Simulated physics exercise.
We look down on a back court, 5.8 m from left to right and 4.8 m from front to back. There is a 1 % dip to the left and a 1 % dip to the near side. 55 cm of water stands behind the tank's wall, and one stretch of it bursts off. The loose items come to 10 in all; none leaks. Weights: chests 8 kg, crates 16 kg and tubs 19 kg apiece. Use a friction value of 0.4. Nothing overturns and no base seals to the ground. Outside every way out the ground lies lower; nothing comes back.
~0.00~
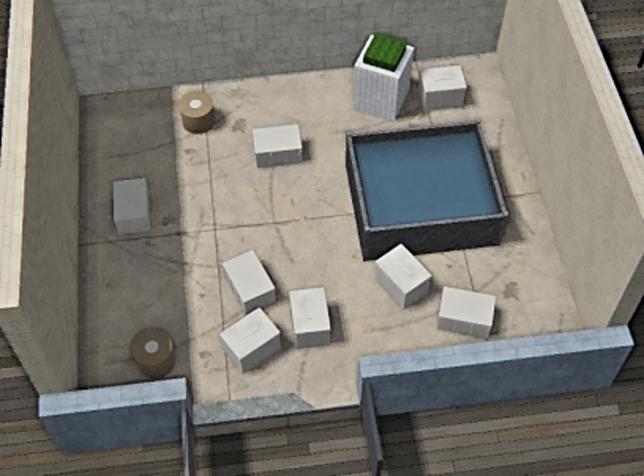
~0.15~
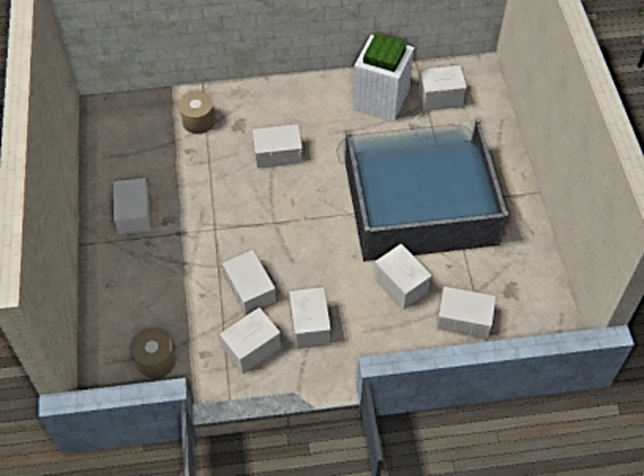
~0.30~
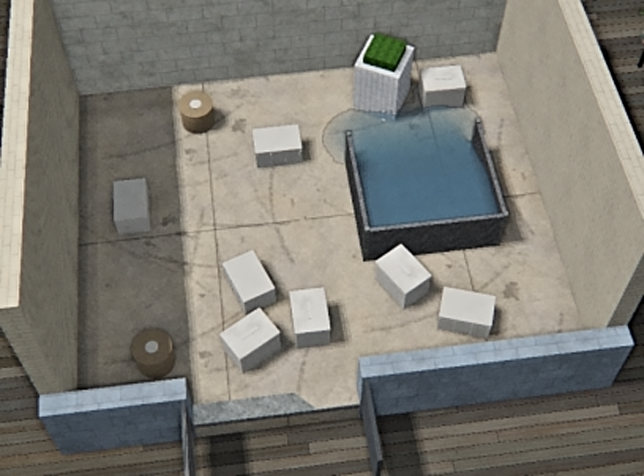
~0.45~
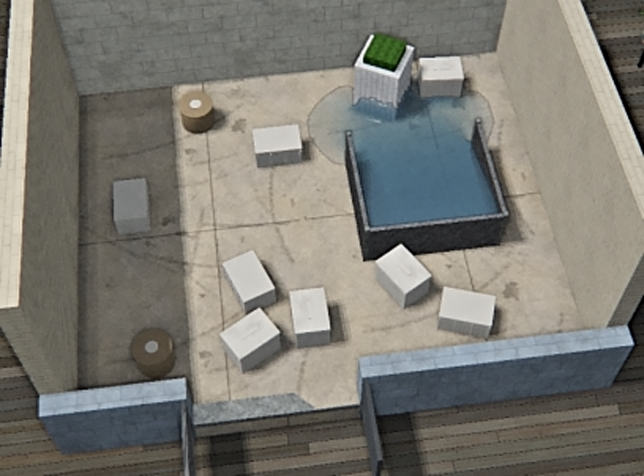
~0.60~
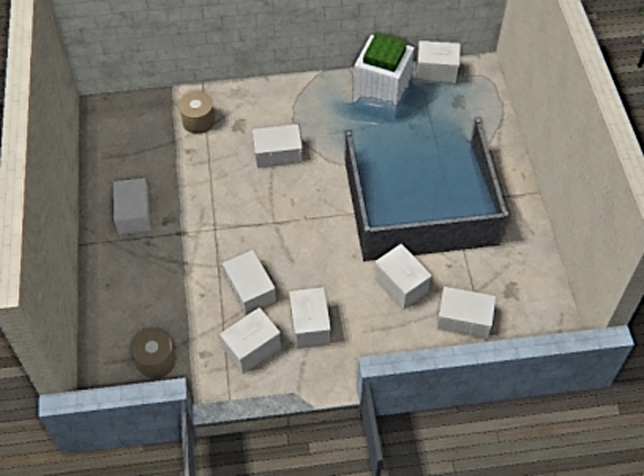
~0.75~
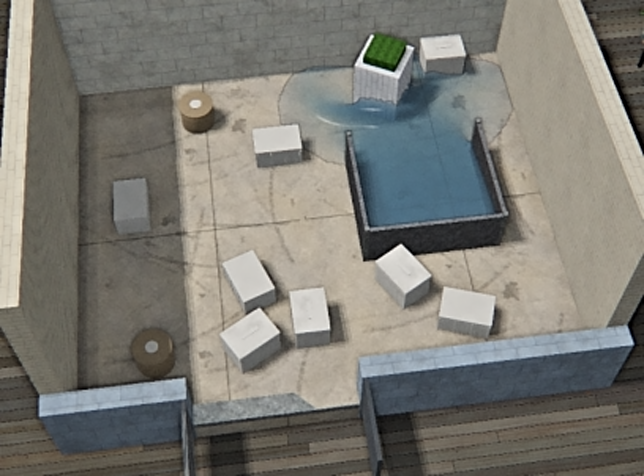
In a walled back court scattered with pale blocks, the far side of a dark-rimmed pool gives way and water spreads across the paving around a white planter, nudging the block beside it toward the back wall.
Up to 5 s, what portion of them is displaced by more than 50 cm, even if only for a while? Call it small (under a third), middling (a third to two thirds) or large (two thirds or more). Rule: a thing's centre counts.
Small, under a third.
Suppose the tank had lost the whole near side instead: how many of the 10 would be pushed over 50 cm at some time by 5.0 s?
Count: 4.
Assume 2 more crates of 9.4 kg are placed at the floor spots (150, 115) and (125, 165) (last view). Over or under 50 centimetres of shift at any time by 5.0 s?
Taking them in order: Above the mark and above the mark.
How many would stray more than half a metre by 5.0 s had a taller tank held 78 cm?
Count: 4.
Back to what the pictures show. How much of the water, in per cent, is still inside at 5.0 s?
Some 100 per cent remains.
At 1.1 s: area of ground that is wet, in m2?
Wet: Near 7.5 m2.
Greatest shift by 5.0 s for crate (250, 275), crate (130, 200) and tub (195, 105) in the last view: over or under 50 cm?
Result, in order: Undershooting / overshooting / overshooting.
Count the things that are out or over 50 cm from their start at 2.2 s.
The count is 0.
After 1.1 s 1 of 10 are over 50 cm from their spots; 1 afloat.
After 2.2 s 0 of 10 are over 50 cm from their spots; 1 afloat.
After 3.5 s 2 of 10 are over 50 cm from their spots; 1 afloat.
After 5.0 s 3 of 10 are over 50 cm from their spots, and 3 have been at some point; 1 afloat.
